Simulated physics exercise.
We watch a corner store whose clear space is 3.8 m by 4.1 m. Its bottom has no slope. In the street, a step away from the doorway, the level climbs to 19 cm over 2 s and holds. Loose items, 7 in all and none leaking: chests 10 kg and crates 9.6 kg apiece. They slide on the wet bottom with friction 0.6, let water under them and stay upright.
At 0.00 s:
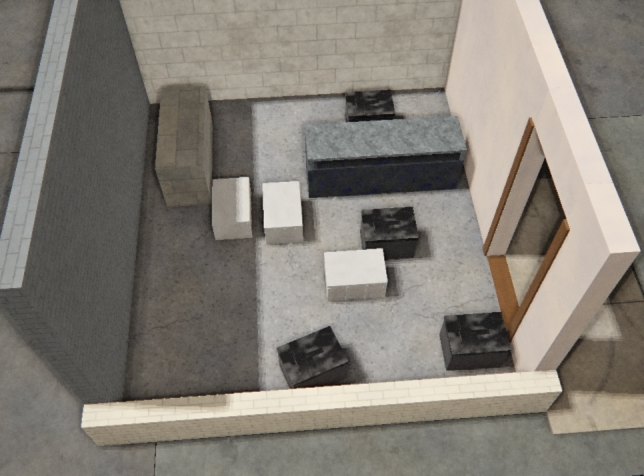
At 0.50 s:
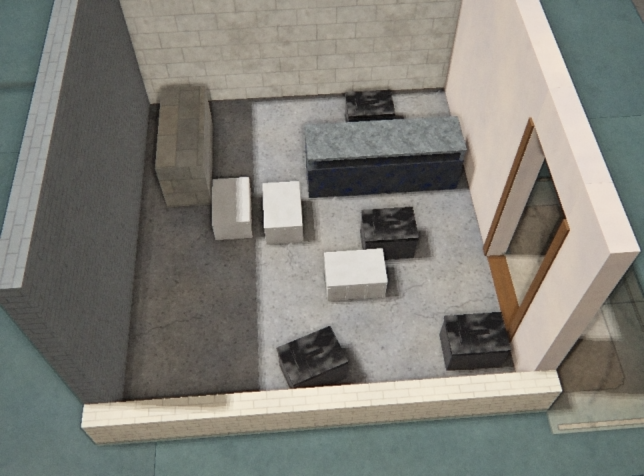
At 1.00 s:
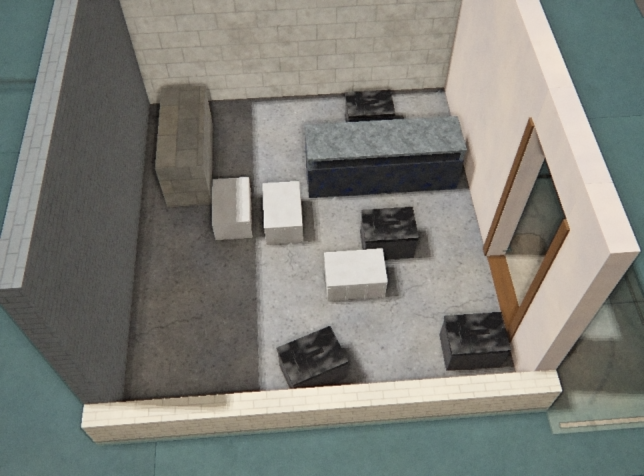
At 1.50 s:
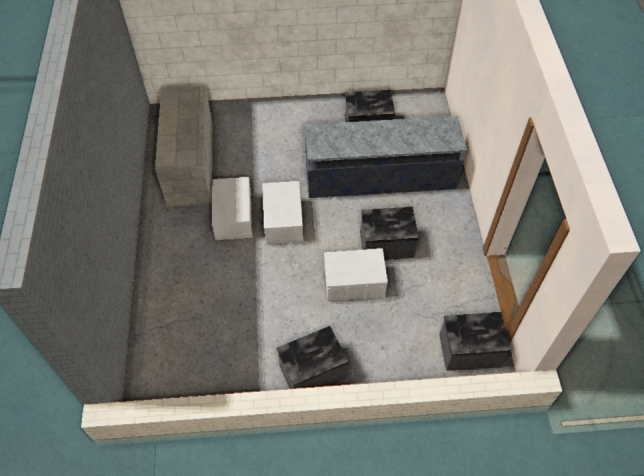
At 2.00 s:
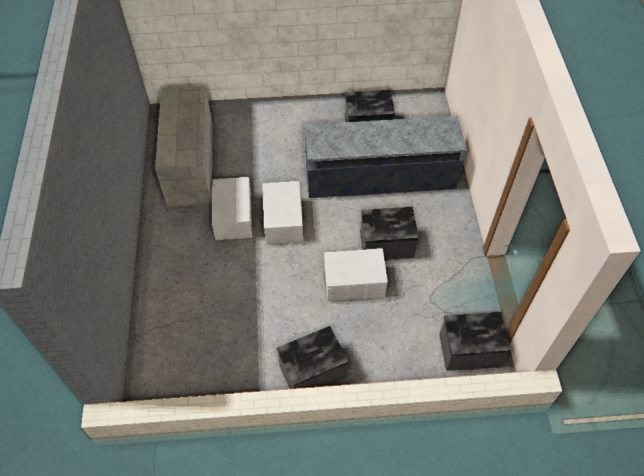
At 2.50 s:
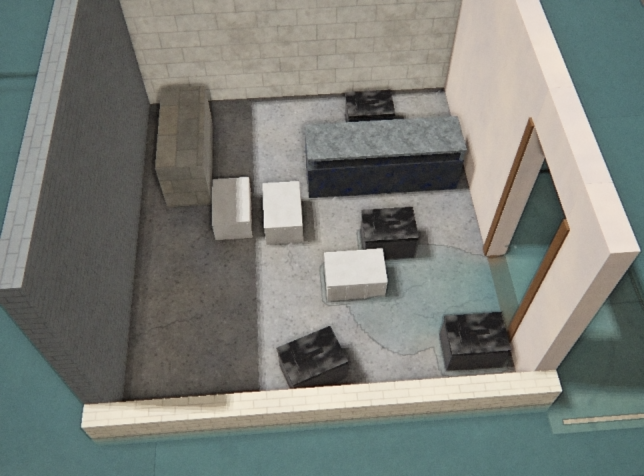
Teal water covers the ground outside a walled room, deepens around the doorway on the right, then slips through it and spreads thinly across the pale floor toward a white block, while the scattered boxes stay still.
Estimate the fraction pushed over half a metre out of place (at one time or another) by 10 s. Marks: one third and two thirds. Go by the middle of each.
Share: Two thirds or more.
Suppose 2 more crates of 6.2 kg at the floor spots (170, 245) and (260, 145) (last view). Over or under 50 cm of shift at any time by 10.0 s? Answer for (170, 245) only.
It is less.
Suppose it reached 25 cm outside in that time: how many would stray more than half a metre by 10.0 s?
In that case 6 of them.
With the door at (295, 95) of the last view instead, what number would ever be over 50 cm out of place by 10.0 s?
Then 4.
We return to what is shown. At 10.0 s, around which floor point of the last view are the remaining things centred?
Near (281, 208).
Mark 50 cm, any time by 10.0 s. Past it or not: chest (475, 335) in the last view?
Answer: Short of it.
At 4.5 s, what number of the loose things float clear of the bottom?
At that moment 1.
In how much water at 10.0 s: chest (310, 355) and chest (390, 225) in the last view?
About 12 and 11 cm.
After 3.5 s 0 of 7 are over 50 cm from their spots; 0 afloat.
After 4.5 s 2 of 7 are over 50 cm from their spots; 1 afloat.
After 7.0 s 3 of 7 are over 50 cm from their spots; 3 afloat.
After 10.0 s 5 of 7 are over 50 cm from their spots, and 5 have been at some point; 6 afloat.
